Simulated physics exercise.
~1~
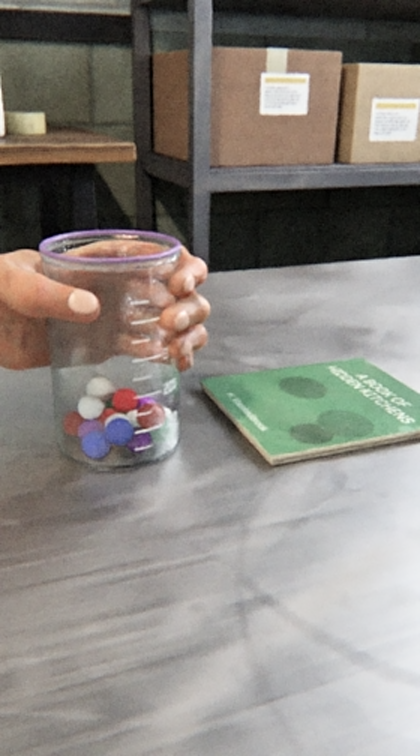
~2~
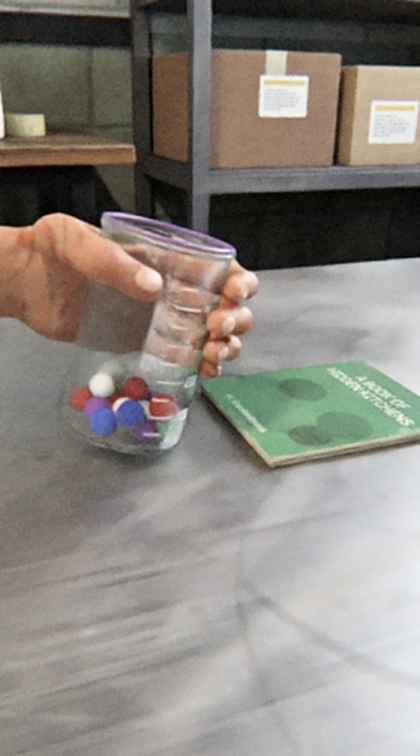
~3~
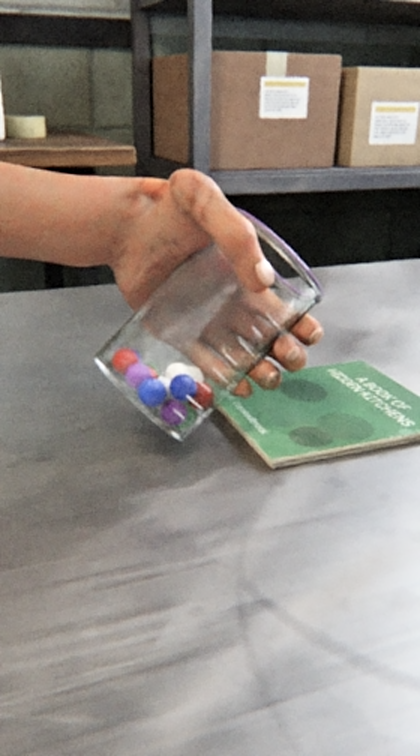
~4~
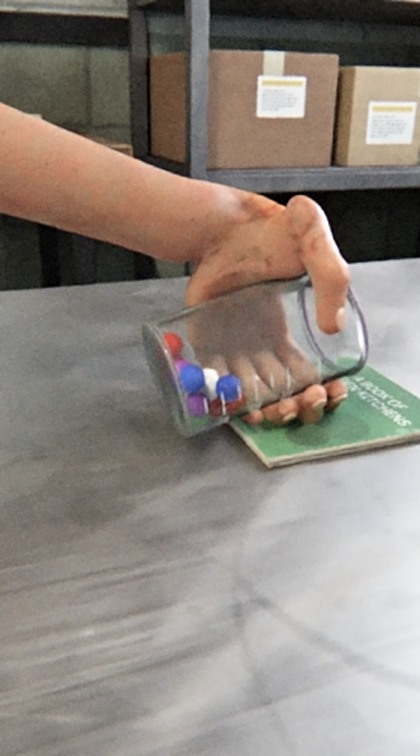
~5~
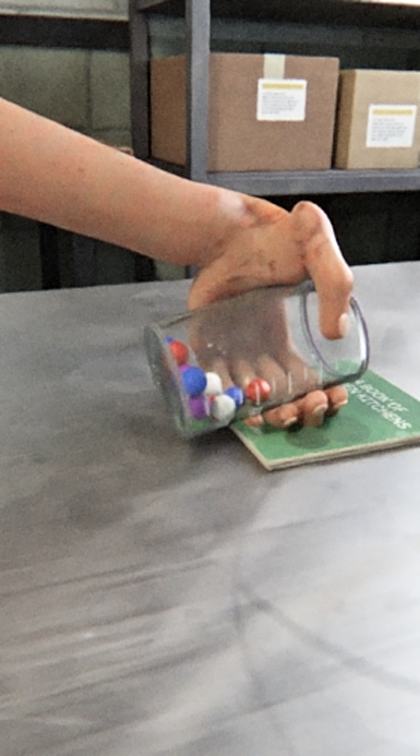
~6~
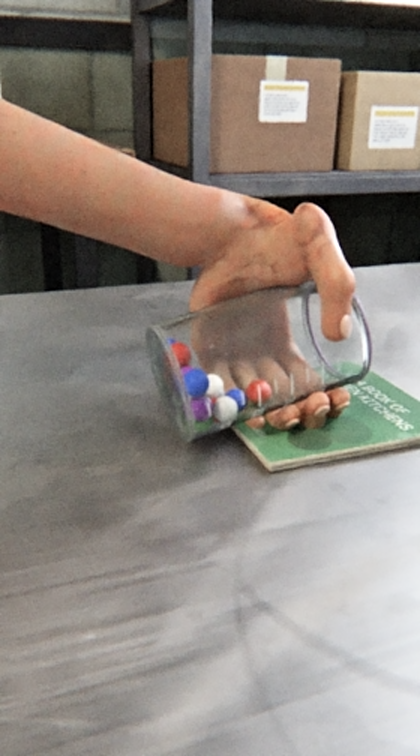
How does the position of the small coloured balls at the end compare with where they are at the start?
At the end the balls are farther to the right and slightly higher in the view than at the start, closer to the green book. They are still inside the beaker.
